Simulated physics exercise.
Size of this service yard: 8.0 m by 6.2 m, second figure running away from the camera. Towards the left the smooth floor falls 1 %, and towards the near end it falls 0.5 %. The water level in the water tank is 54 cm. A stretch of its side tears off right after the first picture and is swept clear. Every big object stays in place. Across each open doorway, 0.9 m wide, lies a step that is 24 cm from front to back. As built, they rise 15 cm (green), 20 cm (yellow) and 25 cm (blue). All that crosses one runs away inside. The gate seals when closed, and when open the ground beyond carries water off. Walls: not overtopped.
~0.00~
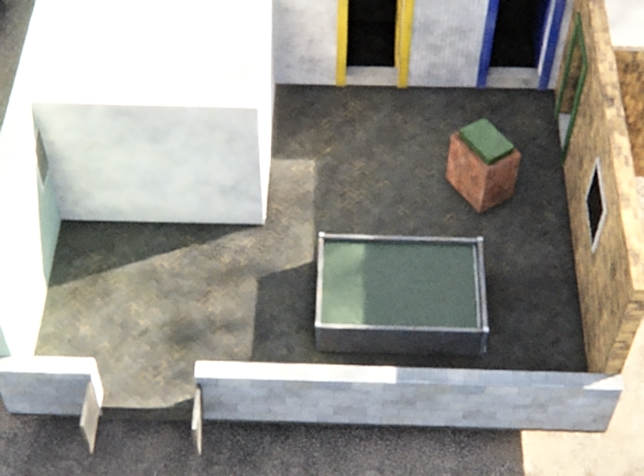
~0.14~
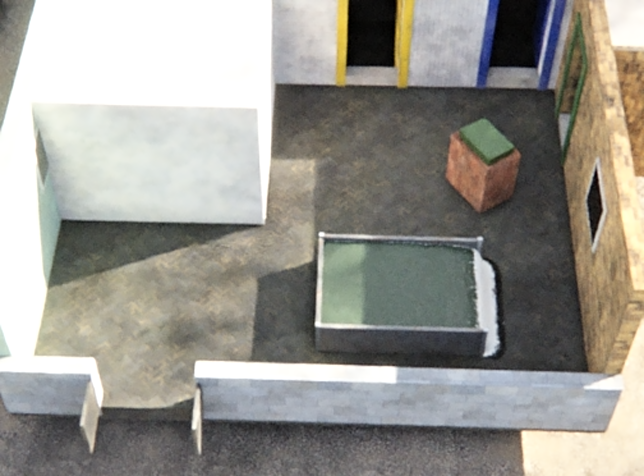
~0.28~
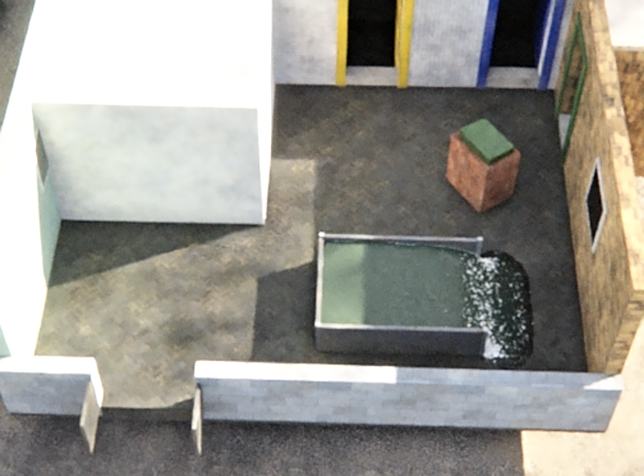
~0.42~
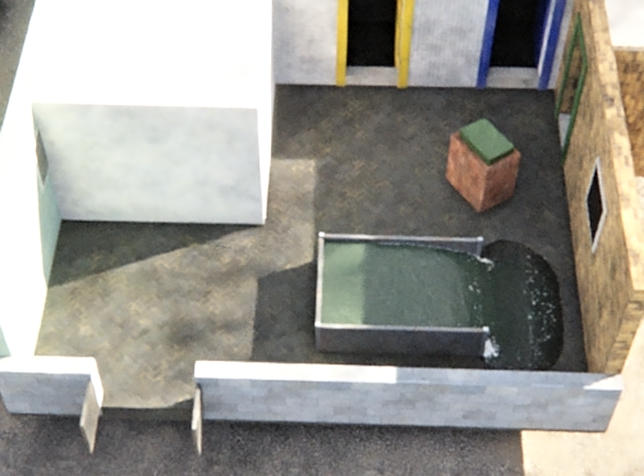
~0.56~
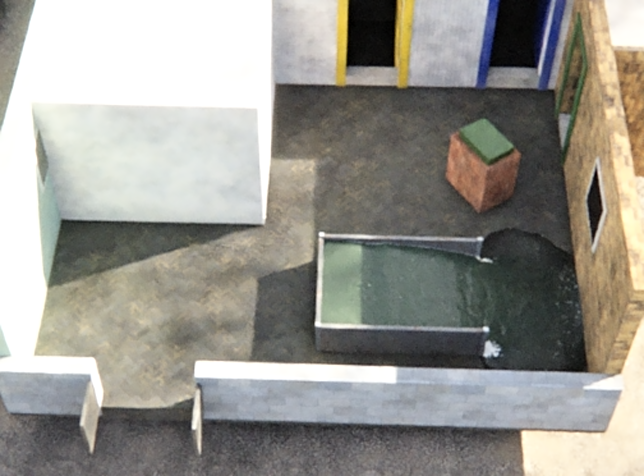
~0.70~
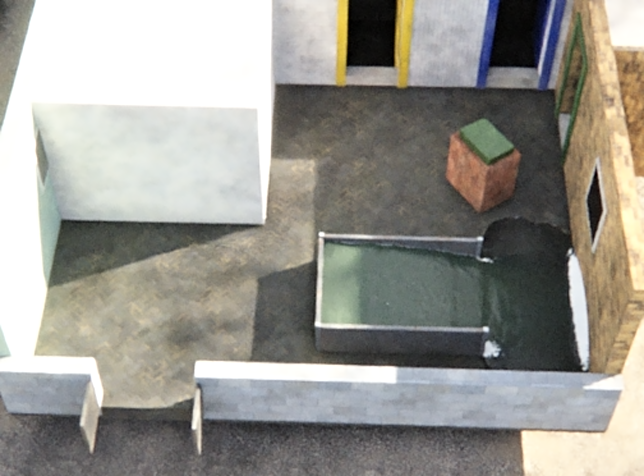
In a walled yard with a brick box and yellow and blue doorways, the right side of a water tank gave way, and dark water poured out and spread across the floor to the right wall.
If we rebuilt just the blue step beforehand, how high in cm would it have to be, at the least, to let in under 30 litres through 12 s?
I would say 12.5 cm at minimum.
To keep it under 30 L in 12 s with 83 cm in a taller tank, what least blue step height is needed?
About 23 cm.
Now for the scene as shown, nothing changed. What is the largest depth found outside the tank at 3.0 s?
Max depth: Around 30 cm.
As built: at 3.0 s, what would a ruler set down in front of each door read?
In cm: Green 5, yellow 0, blue 18.
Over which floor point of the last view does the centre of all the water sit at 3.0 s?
My guess is close to (481, 292).
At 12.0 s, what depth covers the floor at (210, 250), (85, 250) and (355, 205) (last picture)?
Ordered as asked: 4, 5, 5 cm.
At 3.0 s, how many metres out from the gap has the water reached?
The front sits around 4.8 m out.
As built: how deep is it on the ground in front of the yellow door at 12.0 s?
3.0 cm.
After 1.4 s water covers 15 % of the floor, deepest (37 cm) near (587, 392); it has not reached the blue door.
After 3.0 s water covers 35 % of the floor, deepest (30 cm) near (575, 403); 18 cm at the blue door, 0 litres in over its 25 cm step.
After 12.0 s water covers 100 % of the floor, deepest (10 cm) near (65, 390); 2 cm at the blue door, 0 litres in over its 25 cm step.
At the blue door as built, the water arrived by 2.5 s and peaked near 20 cm at 3.4 s.
Run again over the same 12 s with other heights there, 50 litres in over 11 cm, 16 litres over 14.5 cm. The limit of 30 litres is kept from about 12.5 cm up.
